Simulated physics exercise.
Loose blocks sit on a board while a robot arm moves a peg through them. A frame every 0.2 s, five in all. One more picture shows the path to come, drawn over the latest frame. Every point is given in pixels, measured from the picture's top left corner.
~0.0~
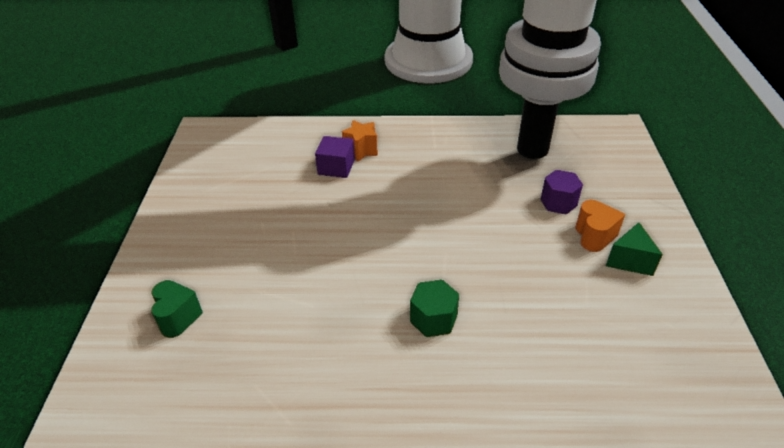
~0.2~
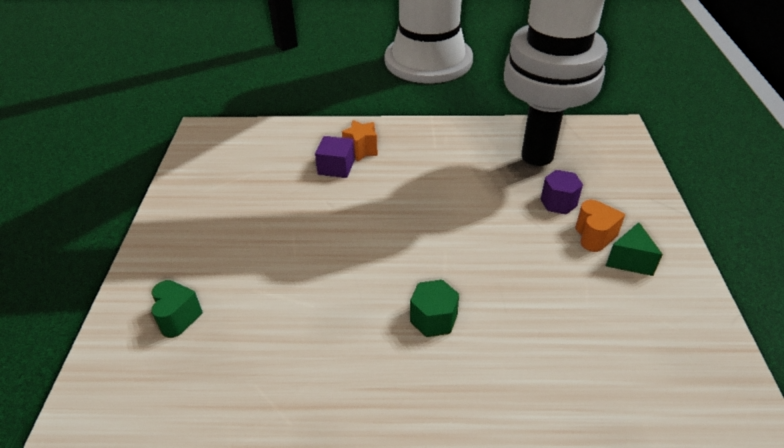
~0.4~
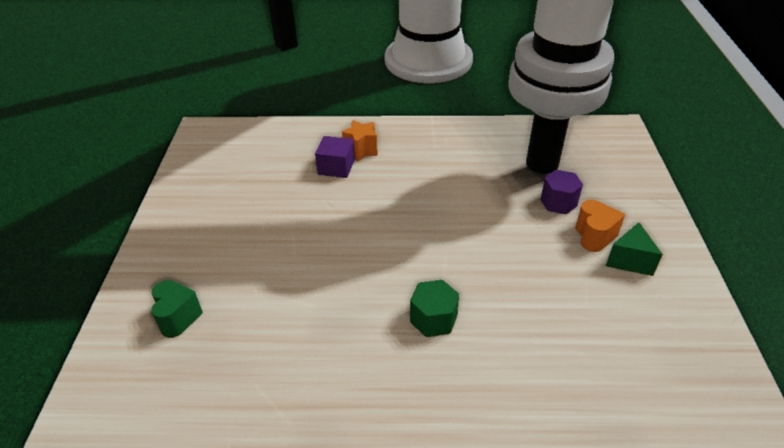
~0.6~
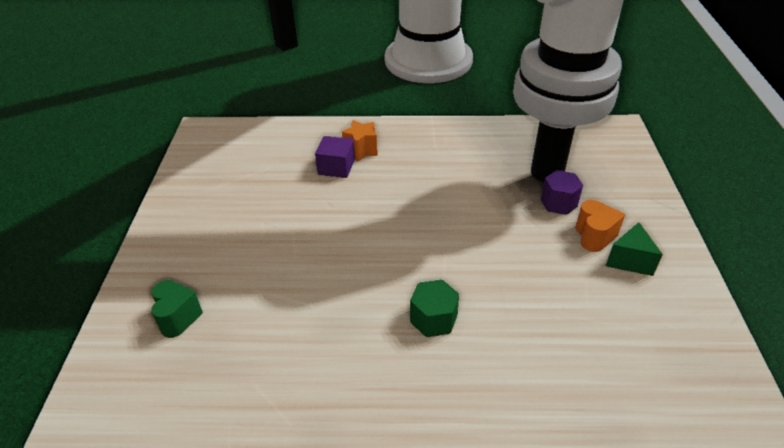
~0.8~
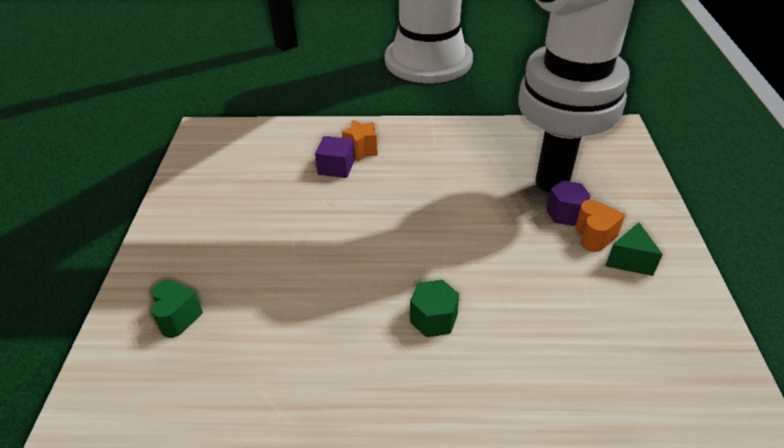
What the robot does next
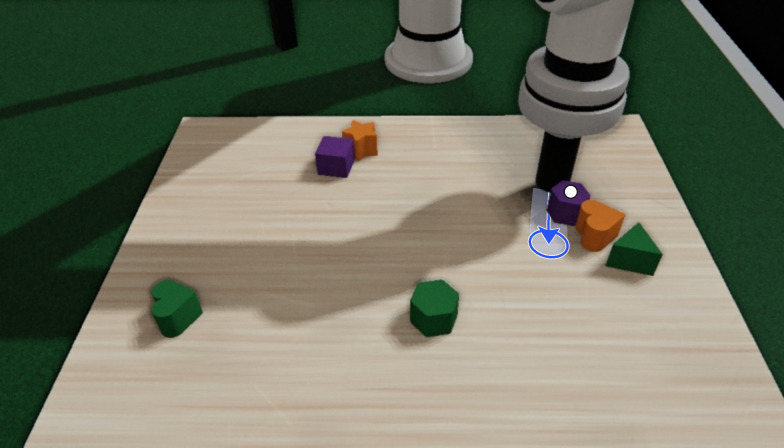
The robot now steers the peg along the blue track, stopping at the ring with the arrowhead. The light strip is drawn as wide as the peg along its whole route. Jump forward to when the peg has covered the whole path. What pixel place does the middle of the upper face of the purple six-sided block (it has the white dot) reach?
Close to (591, 236).
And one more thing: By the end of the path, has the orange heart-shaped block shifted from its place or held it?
It is shifted.
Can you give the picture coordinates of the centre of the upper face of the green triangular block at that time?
At pixel (660, 249).
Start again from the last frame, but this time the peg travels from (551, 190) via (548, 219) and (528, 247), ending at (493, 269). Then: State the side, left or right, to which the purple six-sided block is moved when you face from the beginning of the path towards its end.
Left side.
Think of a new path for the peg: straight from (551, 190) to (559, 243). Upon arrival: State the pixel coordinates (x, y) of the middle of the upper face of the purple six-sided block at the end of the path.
My prediction: (591, 244).
The drawn path runs in a line from (551, 190) to (549, 244); the dot is on the purple six-sided block.
On the path given first. Halfway along, peg at (551, 208); purple six-sided block at (580, 216), turned 35° anticlockwise; orange heart-shaped block at (621, 231), turned 15° anticlockwise; green triangular block at (652, 246), turned 15° anticlockwise.
At the end, peg at (551, 236); purple six-sided block at (591, 236), turned 85° anticlockwise; orange heart-shaped block at (629, 234), turned 15° anticlockwise; green triangular block at (660, 249), turned 15° anticlockwise.
